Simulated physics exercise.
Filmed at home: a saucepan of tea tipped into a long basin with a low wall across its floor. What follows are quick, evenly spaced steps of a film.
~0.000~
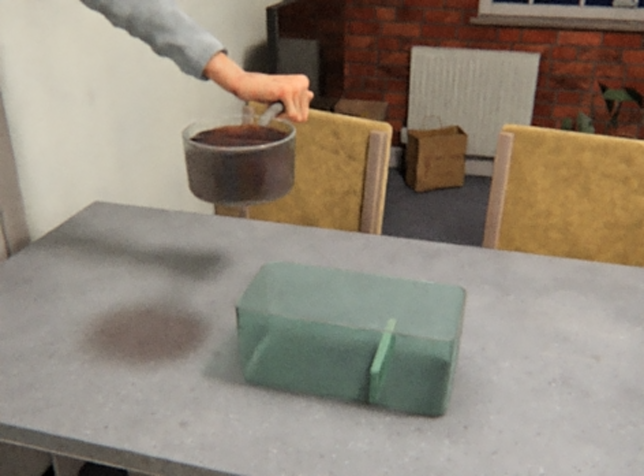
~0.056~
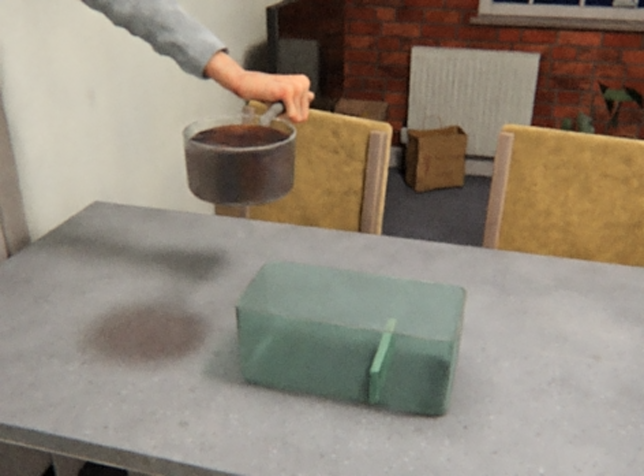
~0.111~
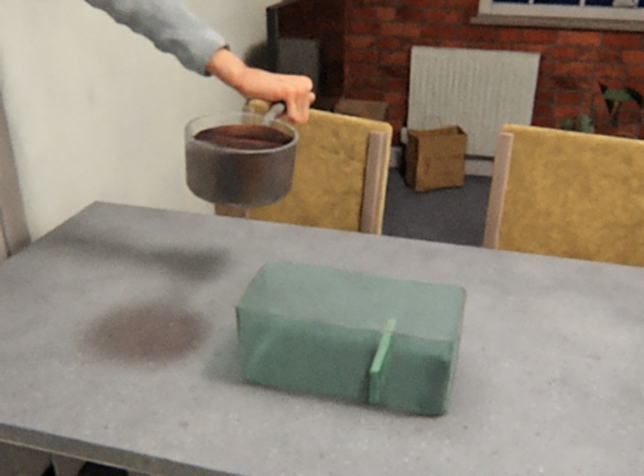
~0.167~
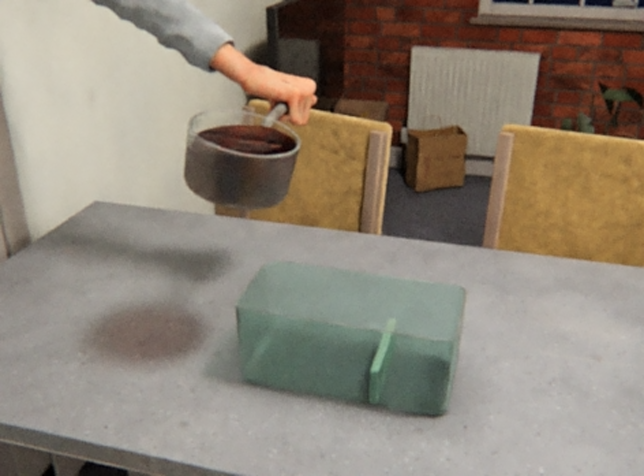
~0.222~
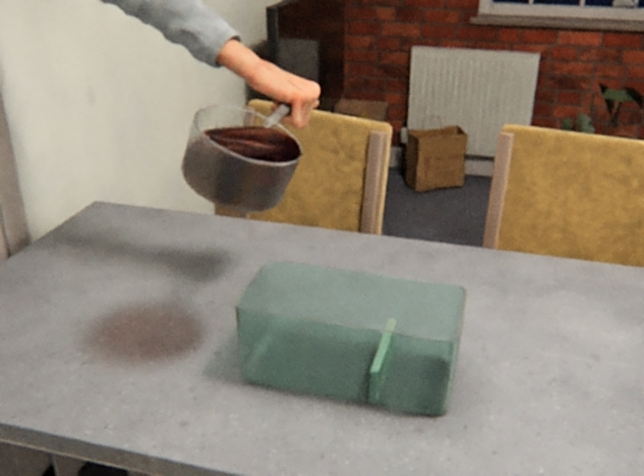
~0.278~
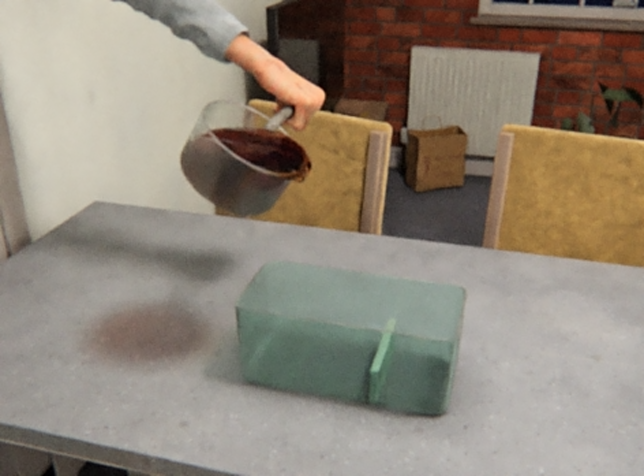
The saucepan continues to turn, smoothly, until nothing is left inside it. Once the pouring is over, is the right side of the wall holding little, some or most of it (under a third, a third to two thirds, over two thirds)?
It holds little.
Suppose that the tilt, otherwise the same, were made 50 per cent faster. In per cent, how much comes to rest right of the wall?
Near 15 parts in a hundred.
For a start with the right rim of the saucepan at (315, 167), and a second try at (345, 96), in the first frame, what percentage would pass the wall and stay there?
The first start yields 10 per cent, the second 55 per cent.
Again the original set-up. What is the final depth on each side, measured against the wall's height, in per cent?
The left reaches some 70 %, the right about 10 %.
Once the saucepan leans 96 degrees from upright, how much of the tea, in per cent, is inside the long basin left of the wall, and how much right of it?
Left part: Around 25 %. Right part: Around 0 %.
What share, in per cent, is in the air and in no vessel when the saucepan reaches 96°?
I'd reckon some 50 per cent.
A moment on, the saucepan is tipped on its side and 26 per cent is still to pour, 26 is left of the wall and 0 right of it.
Next, the saucepan is tipped right over and 4 per cent is still to pour, 80 is left of the wall and 1 right of it.
Then the saucepan is tipped right over and 0 per cent is still to pour, 89 is left of the wall and 8 right of it.
Later the saucepan is tipped right over and 0 per cent is still to pour, 89 is left of the wall and 8 right of it.
At rest 89 per cent lies left of the wall, 8 right of it and 3 outside.
